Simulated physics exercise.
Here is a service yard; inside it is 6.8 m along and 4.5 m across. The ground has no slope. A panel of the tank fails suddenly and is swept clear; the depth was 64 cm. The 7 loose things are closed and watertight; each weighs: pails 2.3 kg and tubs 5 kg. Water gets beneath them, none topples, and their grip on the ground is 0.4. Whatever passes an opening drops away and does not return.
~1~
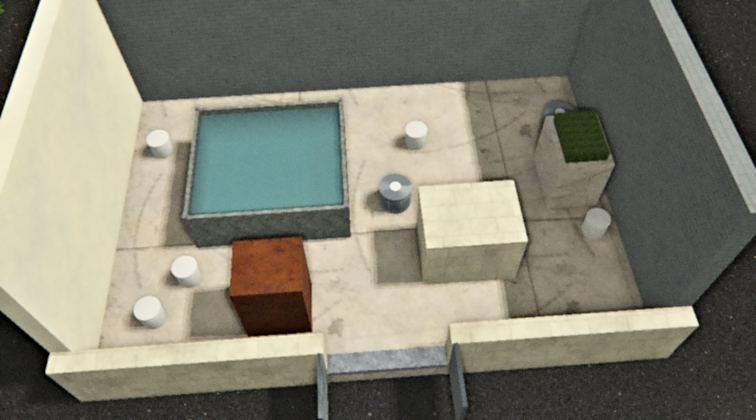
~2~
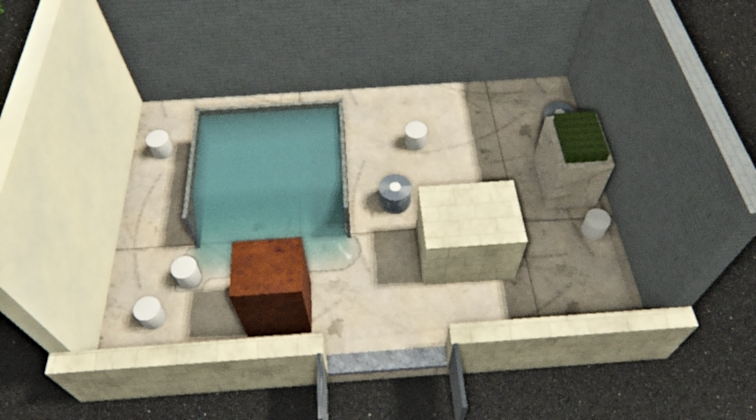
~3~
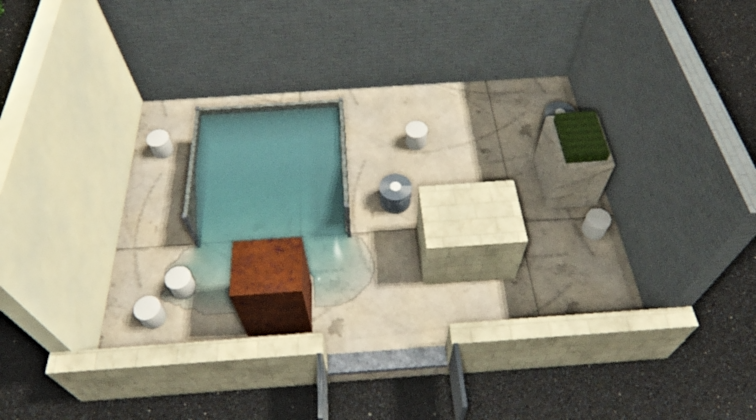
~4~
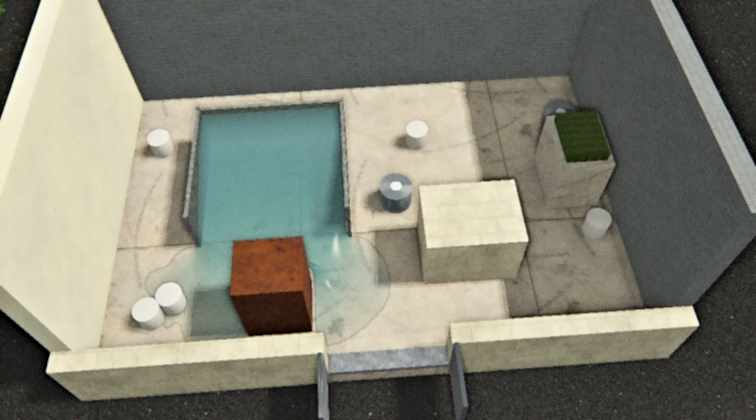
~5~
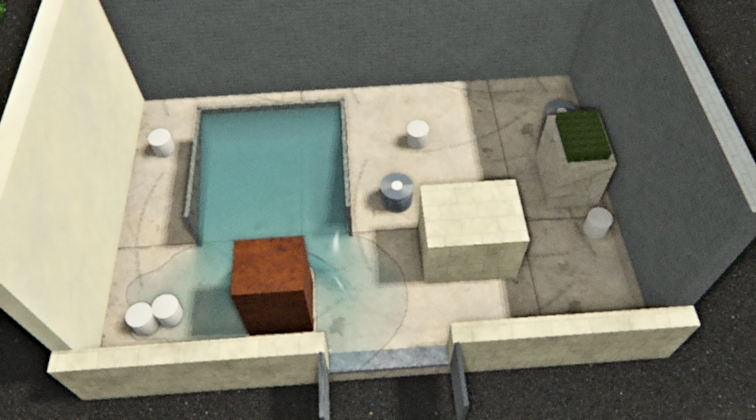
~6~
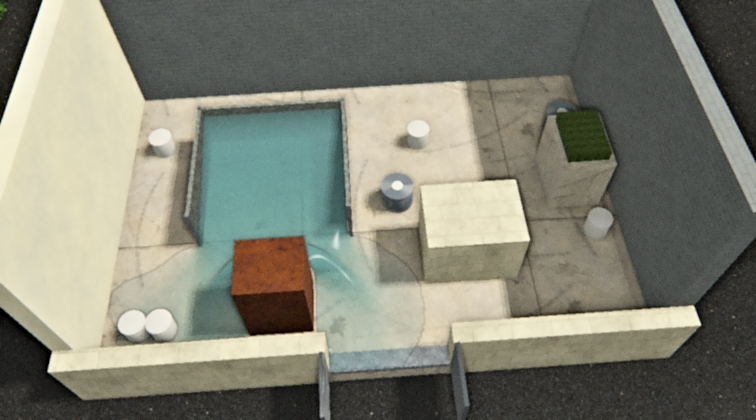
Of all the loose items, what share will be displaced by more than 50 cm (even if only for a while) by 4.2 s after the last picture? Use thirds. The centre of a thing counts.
Share: Two thirds or above.
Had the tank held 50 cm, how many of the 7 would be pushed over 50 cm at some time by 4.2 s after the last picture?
In that case 4 of them.
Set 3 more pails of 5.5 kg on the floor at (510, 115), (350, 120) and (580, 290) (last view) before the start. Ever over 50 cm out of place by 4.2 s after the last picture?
In turn: Short of it, short of it, past it.
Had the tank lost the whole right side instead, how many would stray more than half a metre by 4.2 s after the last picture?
Then 4.
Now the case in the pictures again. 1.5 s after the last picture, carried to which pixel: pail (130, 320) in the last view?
Around (100, 289).
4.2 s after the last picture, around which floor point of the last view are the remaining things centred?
Around (376, 162).
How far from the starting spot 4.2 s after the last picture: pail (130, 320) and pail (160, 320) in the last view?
In that order: 350 cm, 60 cm.
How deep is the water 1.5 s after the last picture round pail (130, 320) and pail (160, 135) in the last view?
About 39 and 0 cm.
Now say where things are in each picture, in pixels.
In the first frame, a pail at (184, 267), on the bottom; a pail at (147, 308) rests on the ground; 3.7 m2 under water; 0 of 7 have shifted.
In the second frame, a pail at (184, 267), on the bottom; a pail at (147, 308), on the bottom; water covers 4.8 m2; 0 of 7 have shifted.
In the third frame, a pail at (178, 278) rests on the ground, 17 cm from its start; a pail at (147, 308), on the bottom; water covers 5.8 m2; 1 of 7 have shifted.
In the fourth frame, a pail at (168, 294), on the bottom, 42 cm from its start; a pail at (145, 309), on the bottom, 4 cm from its start; 7.0 m2 under water; 1 of 7 have shifted.
In the fifth frame, a pail at (165, 306), on the bottom, 60 cm from its start; a pail at (139, 315) rests on the ground, 14 cm from its start; water covers 8.0 m2; 2 of 7 have shifted.
In the sixth frame, a pail at (158, 321), afloat, 80 cm from its start; a pail at (132, 322) rests on the ground, 27 cm from its start; 8.8 m2 under water; 2 of 7 have shifted.
Then, 0.4 s after the last picture 2 of 7 are over 50 cm from their spots; 2 afloat.
Then, 1.5 s after the last picture 1 of 7 are over 50 cm from their spots; 2 afloat.
Then, 2.8 s after the last picture 4 of 7 are over 50 cm from their spots; 3 afloat.
Then, 4.2 s after the last picture 5 of 7 are over 50 cm from their spots, and 5 have been at some point; 4 afloat.
